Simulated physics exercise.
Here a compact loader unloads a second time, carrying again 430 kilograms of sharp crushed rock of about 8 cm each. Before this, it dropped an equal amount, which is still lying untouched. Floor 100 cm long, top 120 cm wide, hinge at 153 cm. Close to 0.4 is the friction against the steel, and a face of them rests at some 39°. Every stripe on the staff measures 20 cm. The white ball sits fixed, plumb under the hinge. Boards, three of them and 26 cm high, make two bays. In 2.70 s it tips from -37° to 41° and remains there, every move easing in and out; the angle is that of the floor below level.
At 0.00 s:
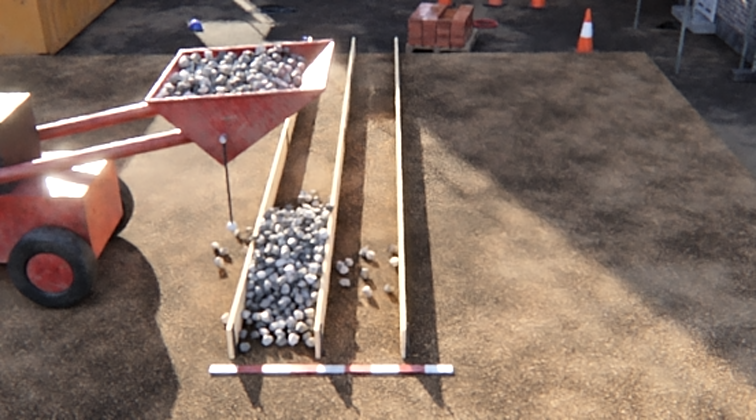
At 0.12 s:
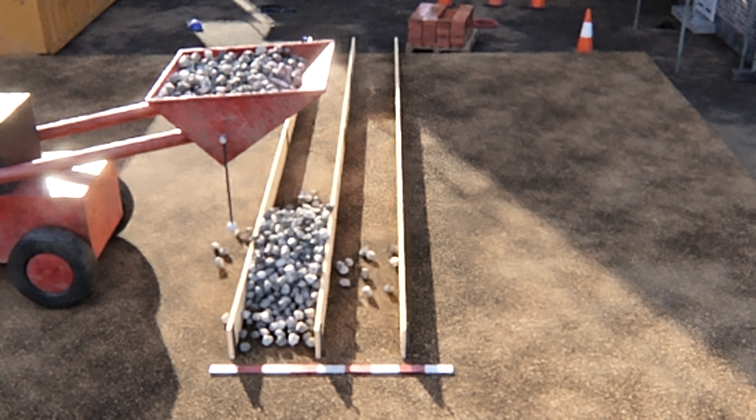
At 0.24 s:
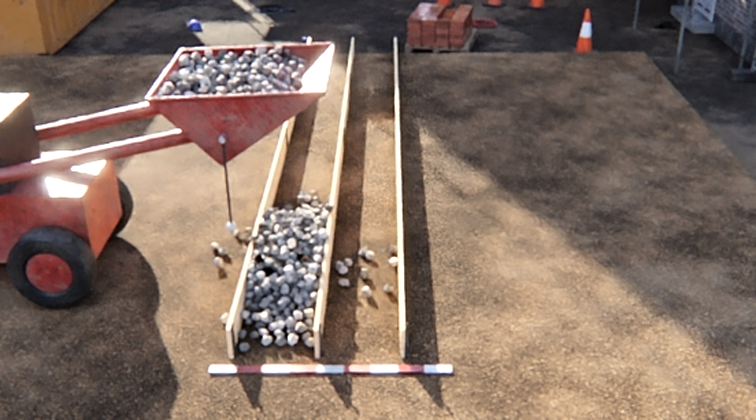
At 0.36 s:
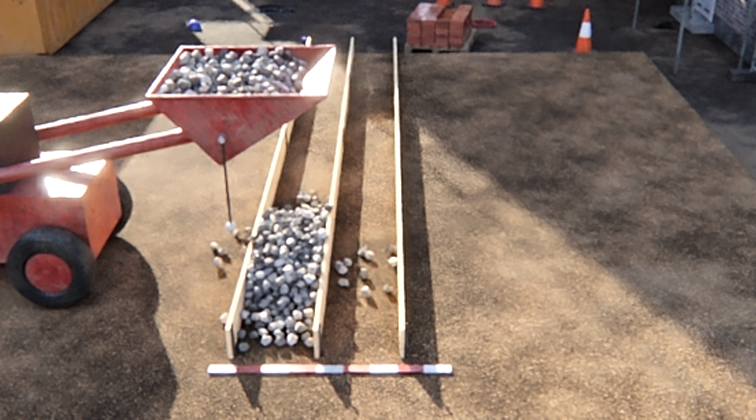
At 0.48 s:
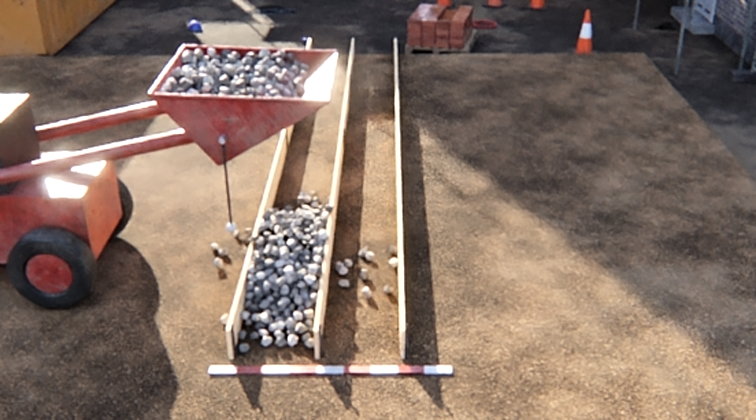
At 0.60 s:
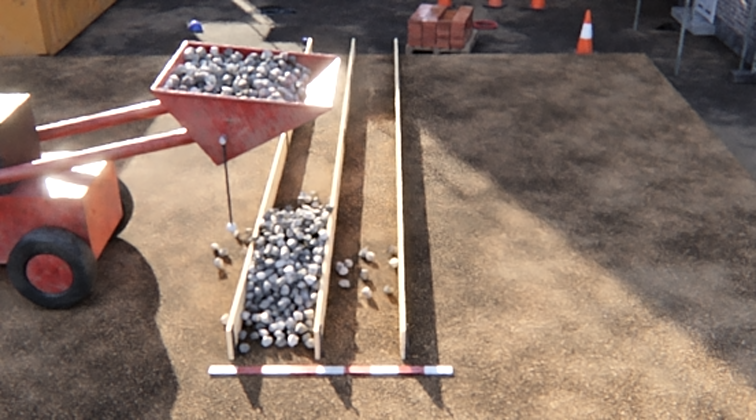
In a sunlit yard, a red wheeled loader holds a raised bucket of grey stones beside three long wooden boards with stones lying between them; the bucket tilts slightly, its right edge lowering, while the stones inside shift a little.
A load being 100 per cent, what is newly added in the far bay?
About 99 per cent is added.
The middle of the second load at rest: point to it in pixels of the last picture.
Centre: Approx. (364, 253).
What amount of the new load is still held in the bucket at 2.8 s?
It keeps some 15 percent of its load.
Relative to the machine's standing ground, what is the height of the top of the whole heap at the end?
Roughly 42 cm higher than the ground.
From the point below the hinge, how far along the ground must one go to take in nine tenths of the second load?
I'd say close to 130 centimetres ahead of it.
After 2.0 s the floor is at 29°; in per cent of one load, 97 in the bucket, 1 short of the bays, 97 in the near bay, 4 in the far bay; the foremost stones are at (373, 267).
After 2.8 s the floor is at 41°; in per cent of one load, 15 in the bucket, 1 short of the bays, 104 in the near bay, 80 in the far bay; the foremost stones are at (395, 259).
After 3.2 s the floor is at 41°; in per cent of one load, 0 in the bucket, 1 short of the bays, 98 in the near bay, 101 in the far bay; the foremost stones are at (405, 236).
After 5.9 s the floor is at 41°; in per cent of one load, 0 in the bucket, 1 short of the bays, 97 in the near bay, 101 in the far bay, 1 past the last board; the foremost stones are at (438, 246). Net gain in the far bay, 99.
